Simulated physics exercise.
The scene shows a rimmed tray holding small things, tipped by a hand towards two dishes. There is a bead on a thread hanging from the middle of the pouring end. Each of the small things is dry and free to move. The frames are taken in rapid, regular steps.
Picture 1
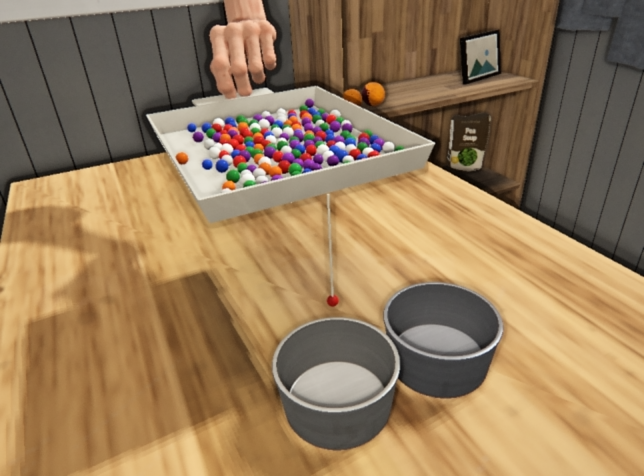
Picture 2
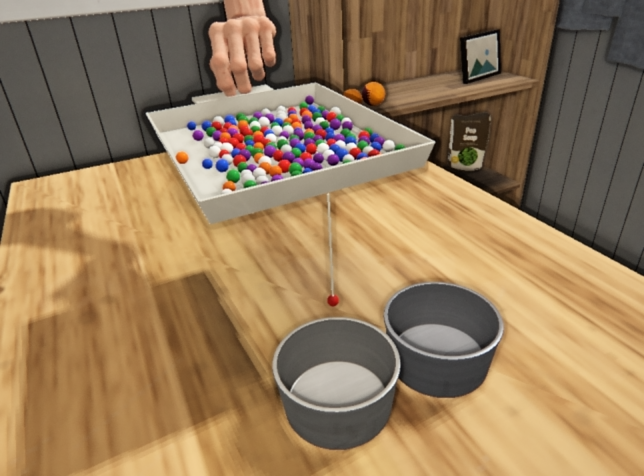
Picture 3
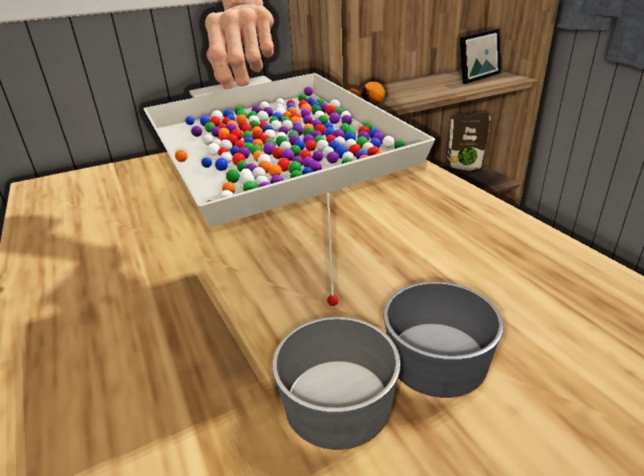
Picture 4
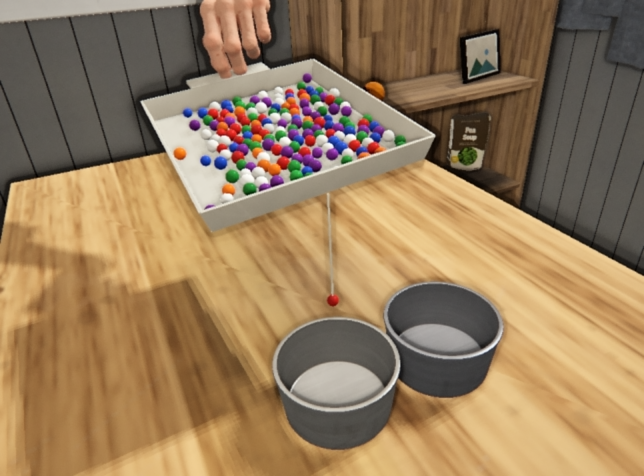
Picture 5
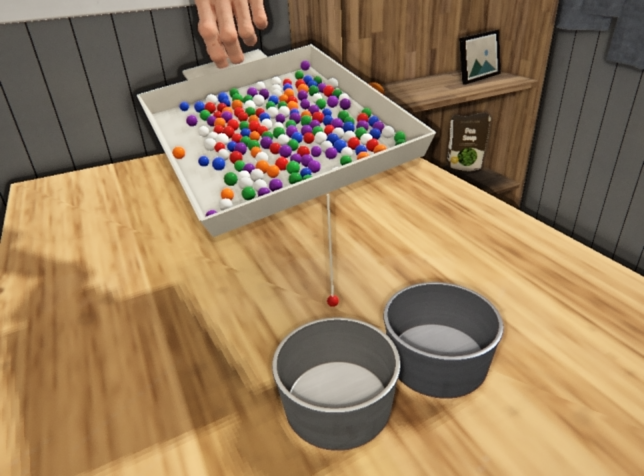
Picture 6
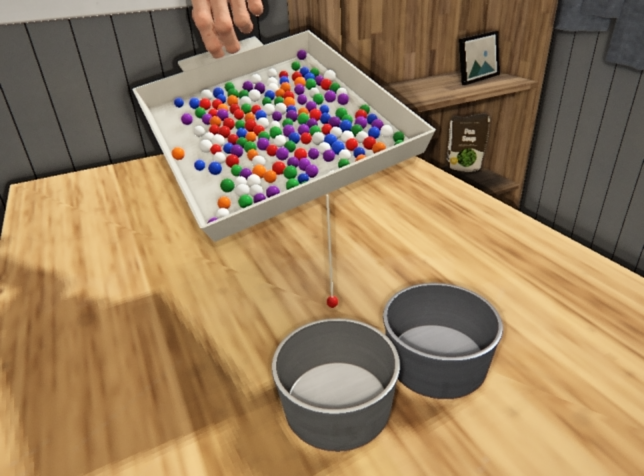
A hand raised the back of a tray of colorful beads above two gray dishes, slowly at first, then tipped it steeper with the left front corner dipping lowest as the beads began shifting.
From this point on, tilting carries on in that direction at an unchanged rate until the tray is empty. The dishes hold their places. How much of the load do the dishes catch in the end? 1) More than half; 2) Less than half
Option 2: Less than half.
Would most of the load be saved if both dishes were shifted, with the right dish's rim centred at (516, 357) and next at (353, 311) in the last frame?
The dishes end up with the lesser share in the first try and the greater share in the second.
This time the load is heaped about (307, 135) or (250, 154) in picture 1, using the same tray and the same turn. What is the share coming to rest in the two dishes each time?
Roughly 10 per cent, then 10 per cent.
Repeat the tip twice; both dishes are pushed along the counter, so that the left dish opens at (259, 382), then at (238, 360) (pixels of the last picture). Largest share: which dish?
Result, try one: The dish further left; try two: The dish further left.
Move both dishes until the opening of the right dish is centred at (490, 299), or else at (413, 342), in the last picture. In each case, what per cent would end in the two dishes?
0 %, then 20 %.
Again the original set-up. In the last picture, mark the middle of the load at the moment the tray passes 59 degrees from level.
The middle of the pieces shows up near (242, 186).
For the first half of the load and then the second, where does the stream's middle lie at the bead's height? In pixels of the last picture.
Half one: (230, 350), half two: (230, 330).
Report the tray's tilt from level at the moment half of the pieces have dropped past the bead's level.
The tilt is near 85° by then.
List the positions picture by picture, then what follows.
Corners of the pouring end near (205, 194) and (425, 142), level; middle of the load near (282, 143), round plastic beads; left dish near (367, 422); right dish near (477, 371); bead on its thread near (333, 301), in the first frame.
Corners of the pouring end near (205, 196) and (425, 141), level; middle of the load near (282, 142), in the second frame.
Corners of the pouring end near (205, 200) and (425, 138), tipped barely, lowest at the left corner; middle of the load near (281, 138), in the third frame.
Corners of the pouring end near (206, 206) and (425, 135), tipped a little, lowest at the left corner; middle of the load near (280, 132), in the fourth frame.
Corners of the pouring end near (206, 213) and (425, 132), tipped a little, lowest at the left corner; middle of the load near (278, 128), in the fifth frame.
Corners of the pouring end near (206, 220) and (425, 129), tipped clearly, lowest at the left corner; middle of the load near (275, 127), all but a few on the move; left dish near (367, 423); right dish near (477, 372), in the sixth frame.
Shortly afterwards, tray tipped steeply; all but a few on the tray; only a few outside both; only a few in the air.
Next, tray tipped right over; a little on the tray; a little in the left dish; the bulk outside both; a little in the air.
Some moments later, tray tipped past a quarter turn; a little in the left dish; all but a few outside both.
In the end, tray tipped past a quarter turn; a little in the left dish; none at all in the right dish; all but a few outside both.
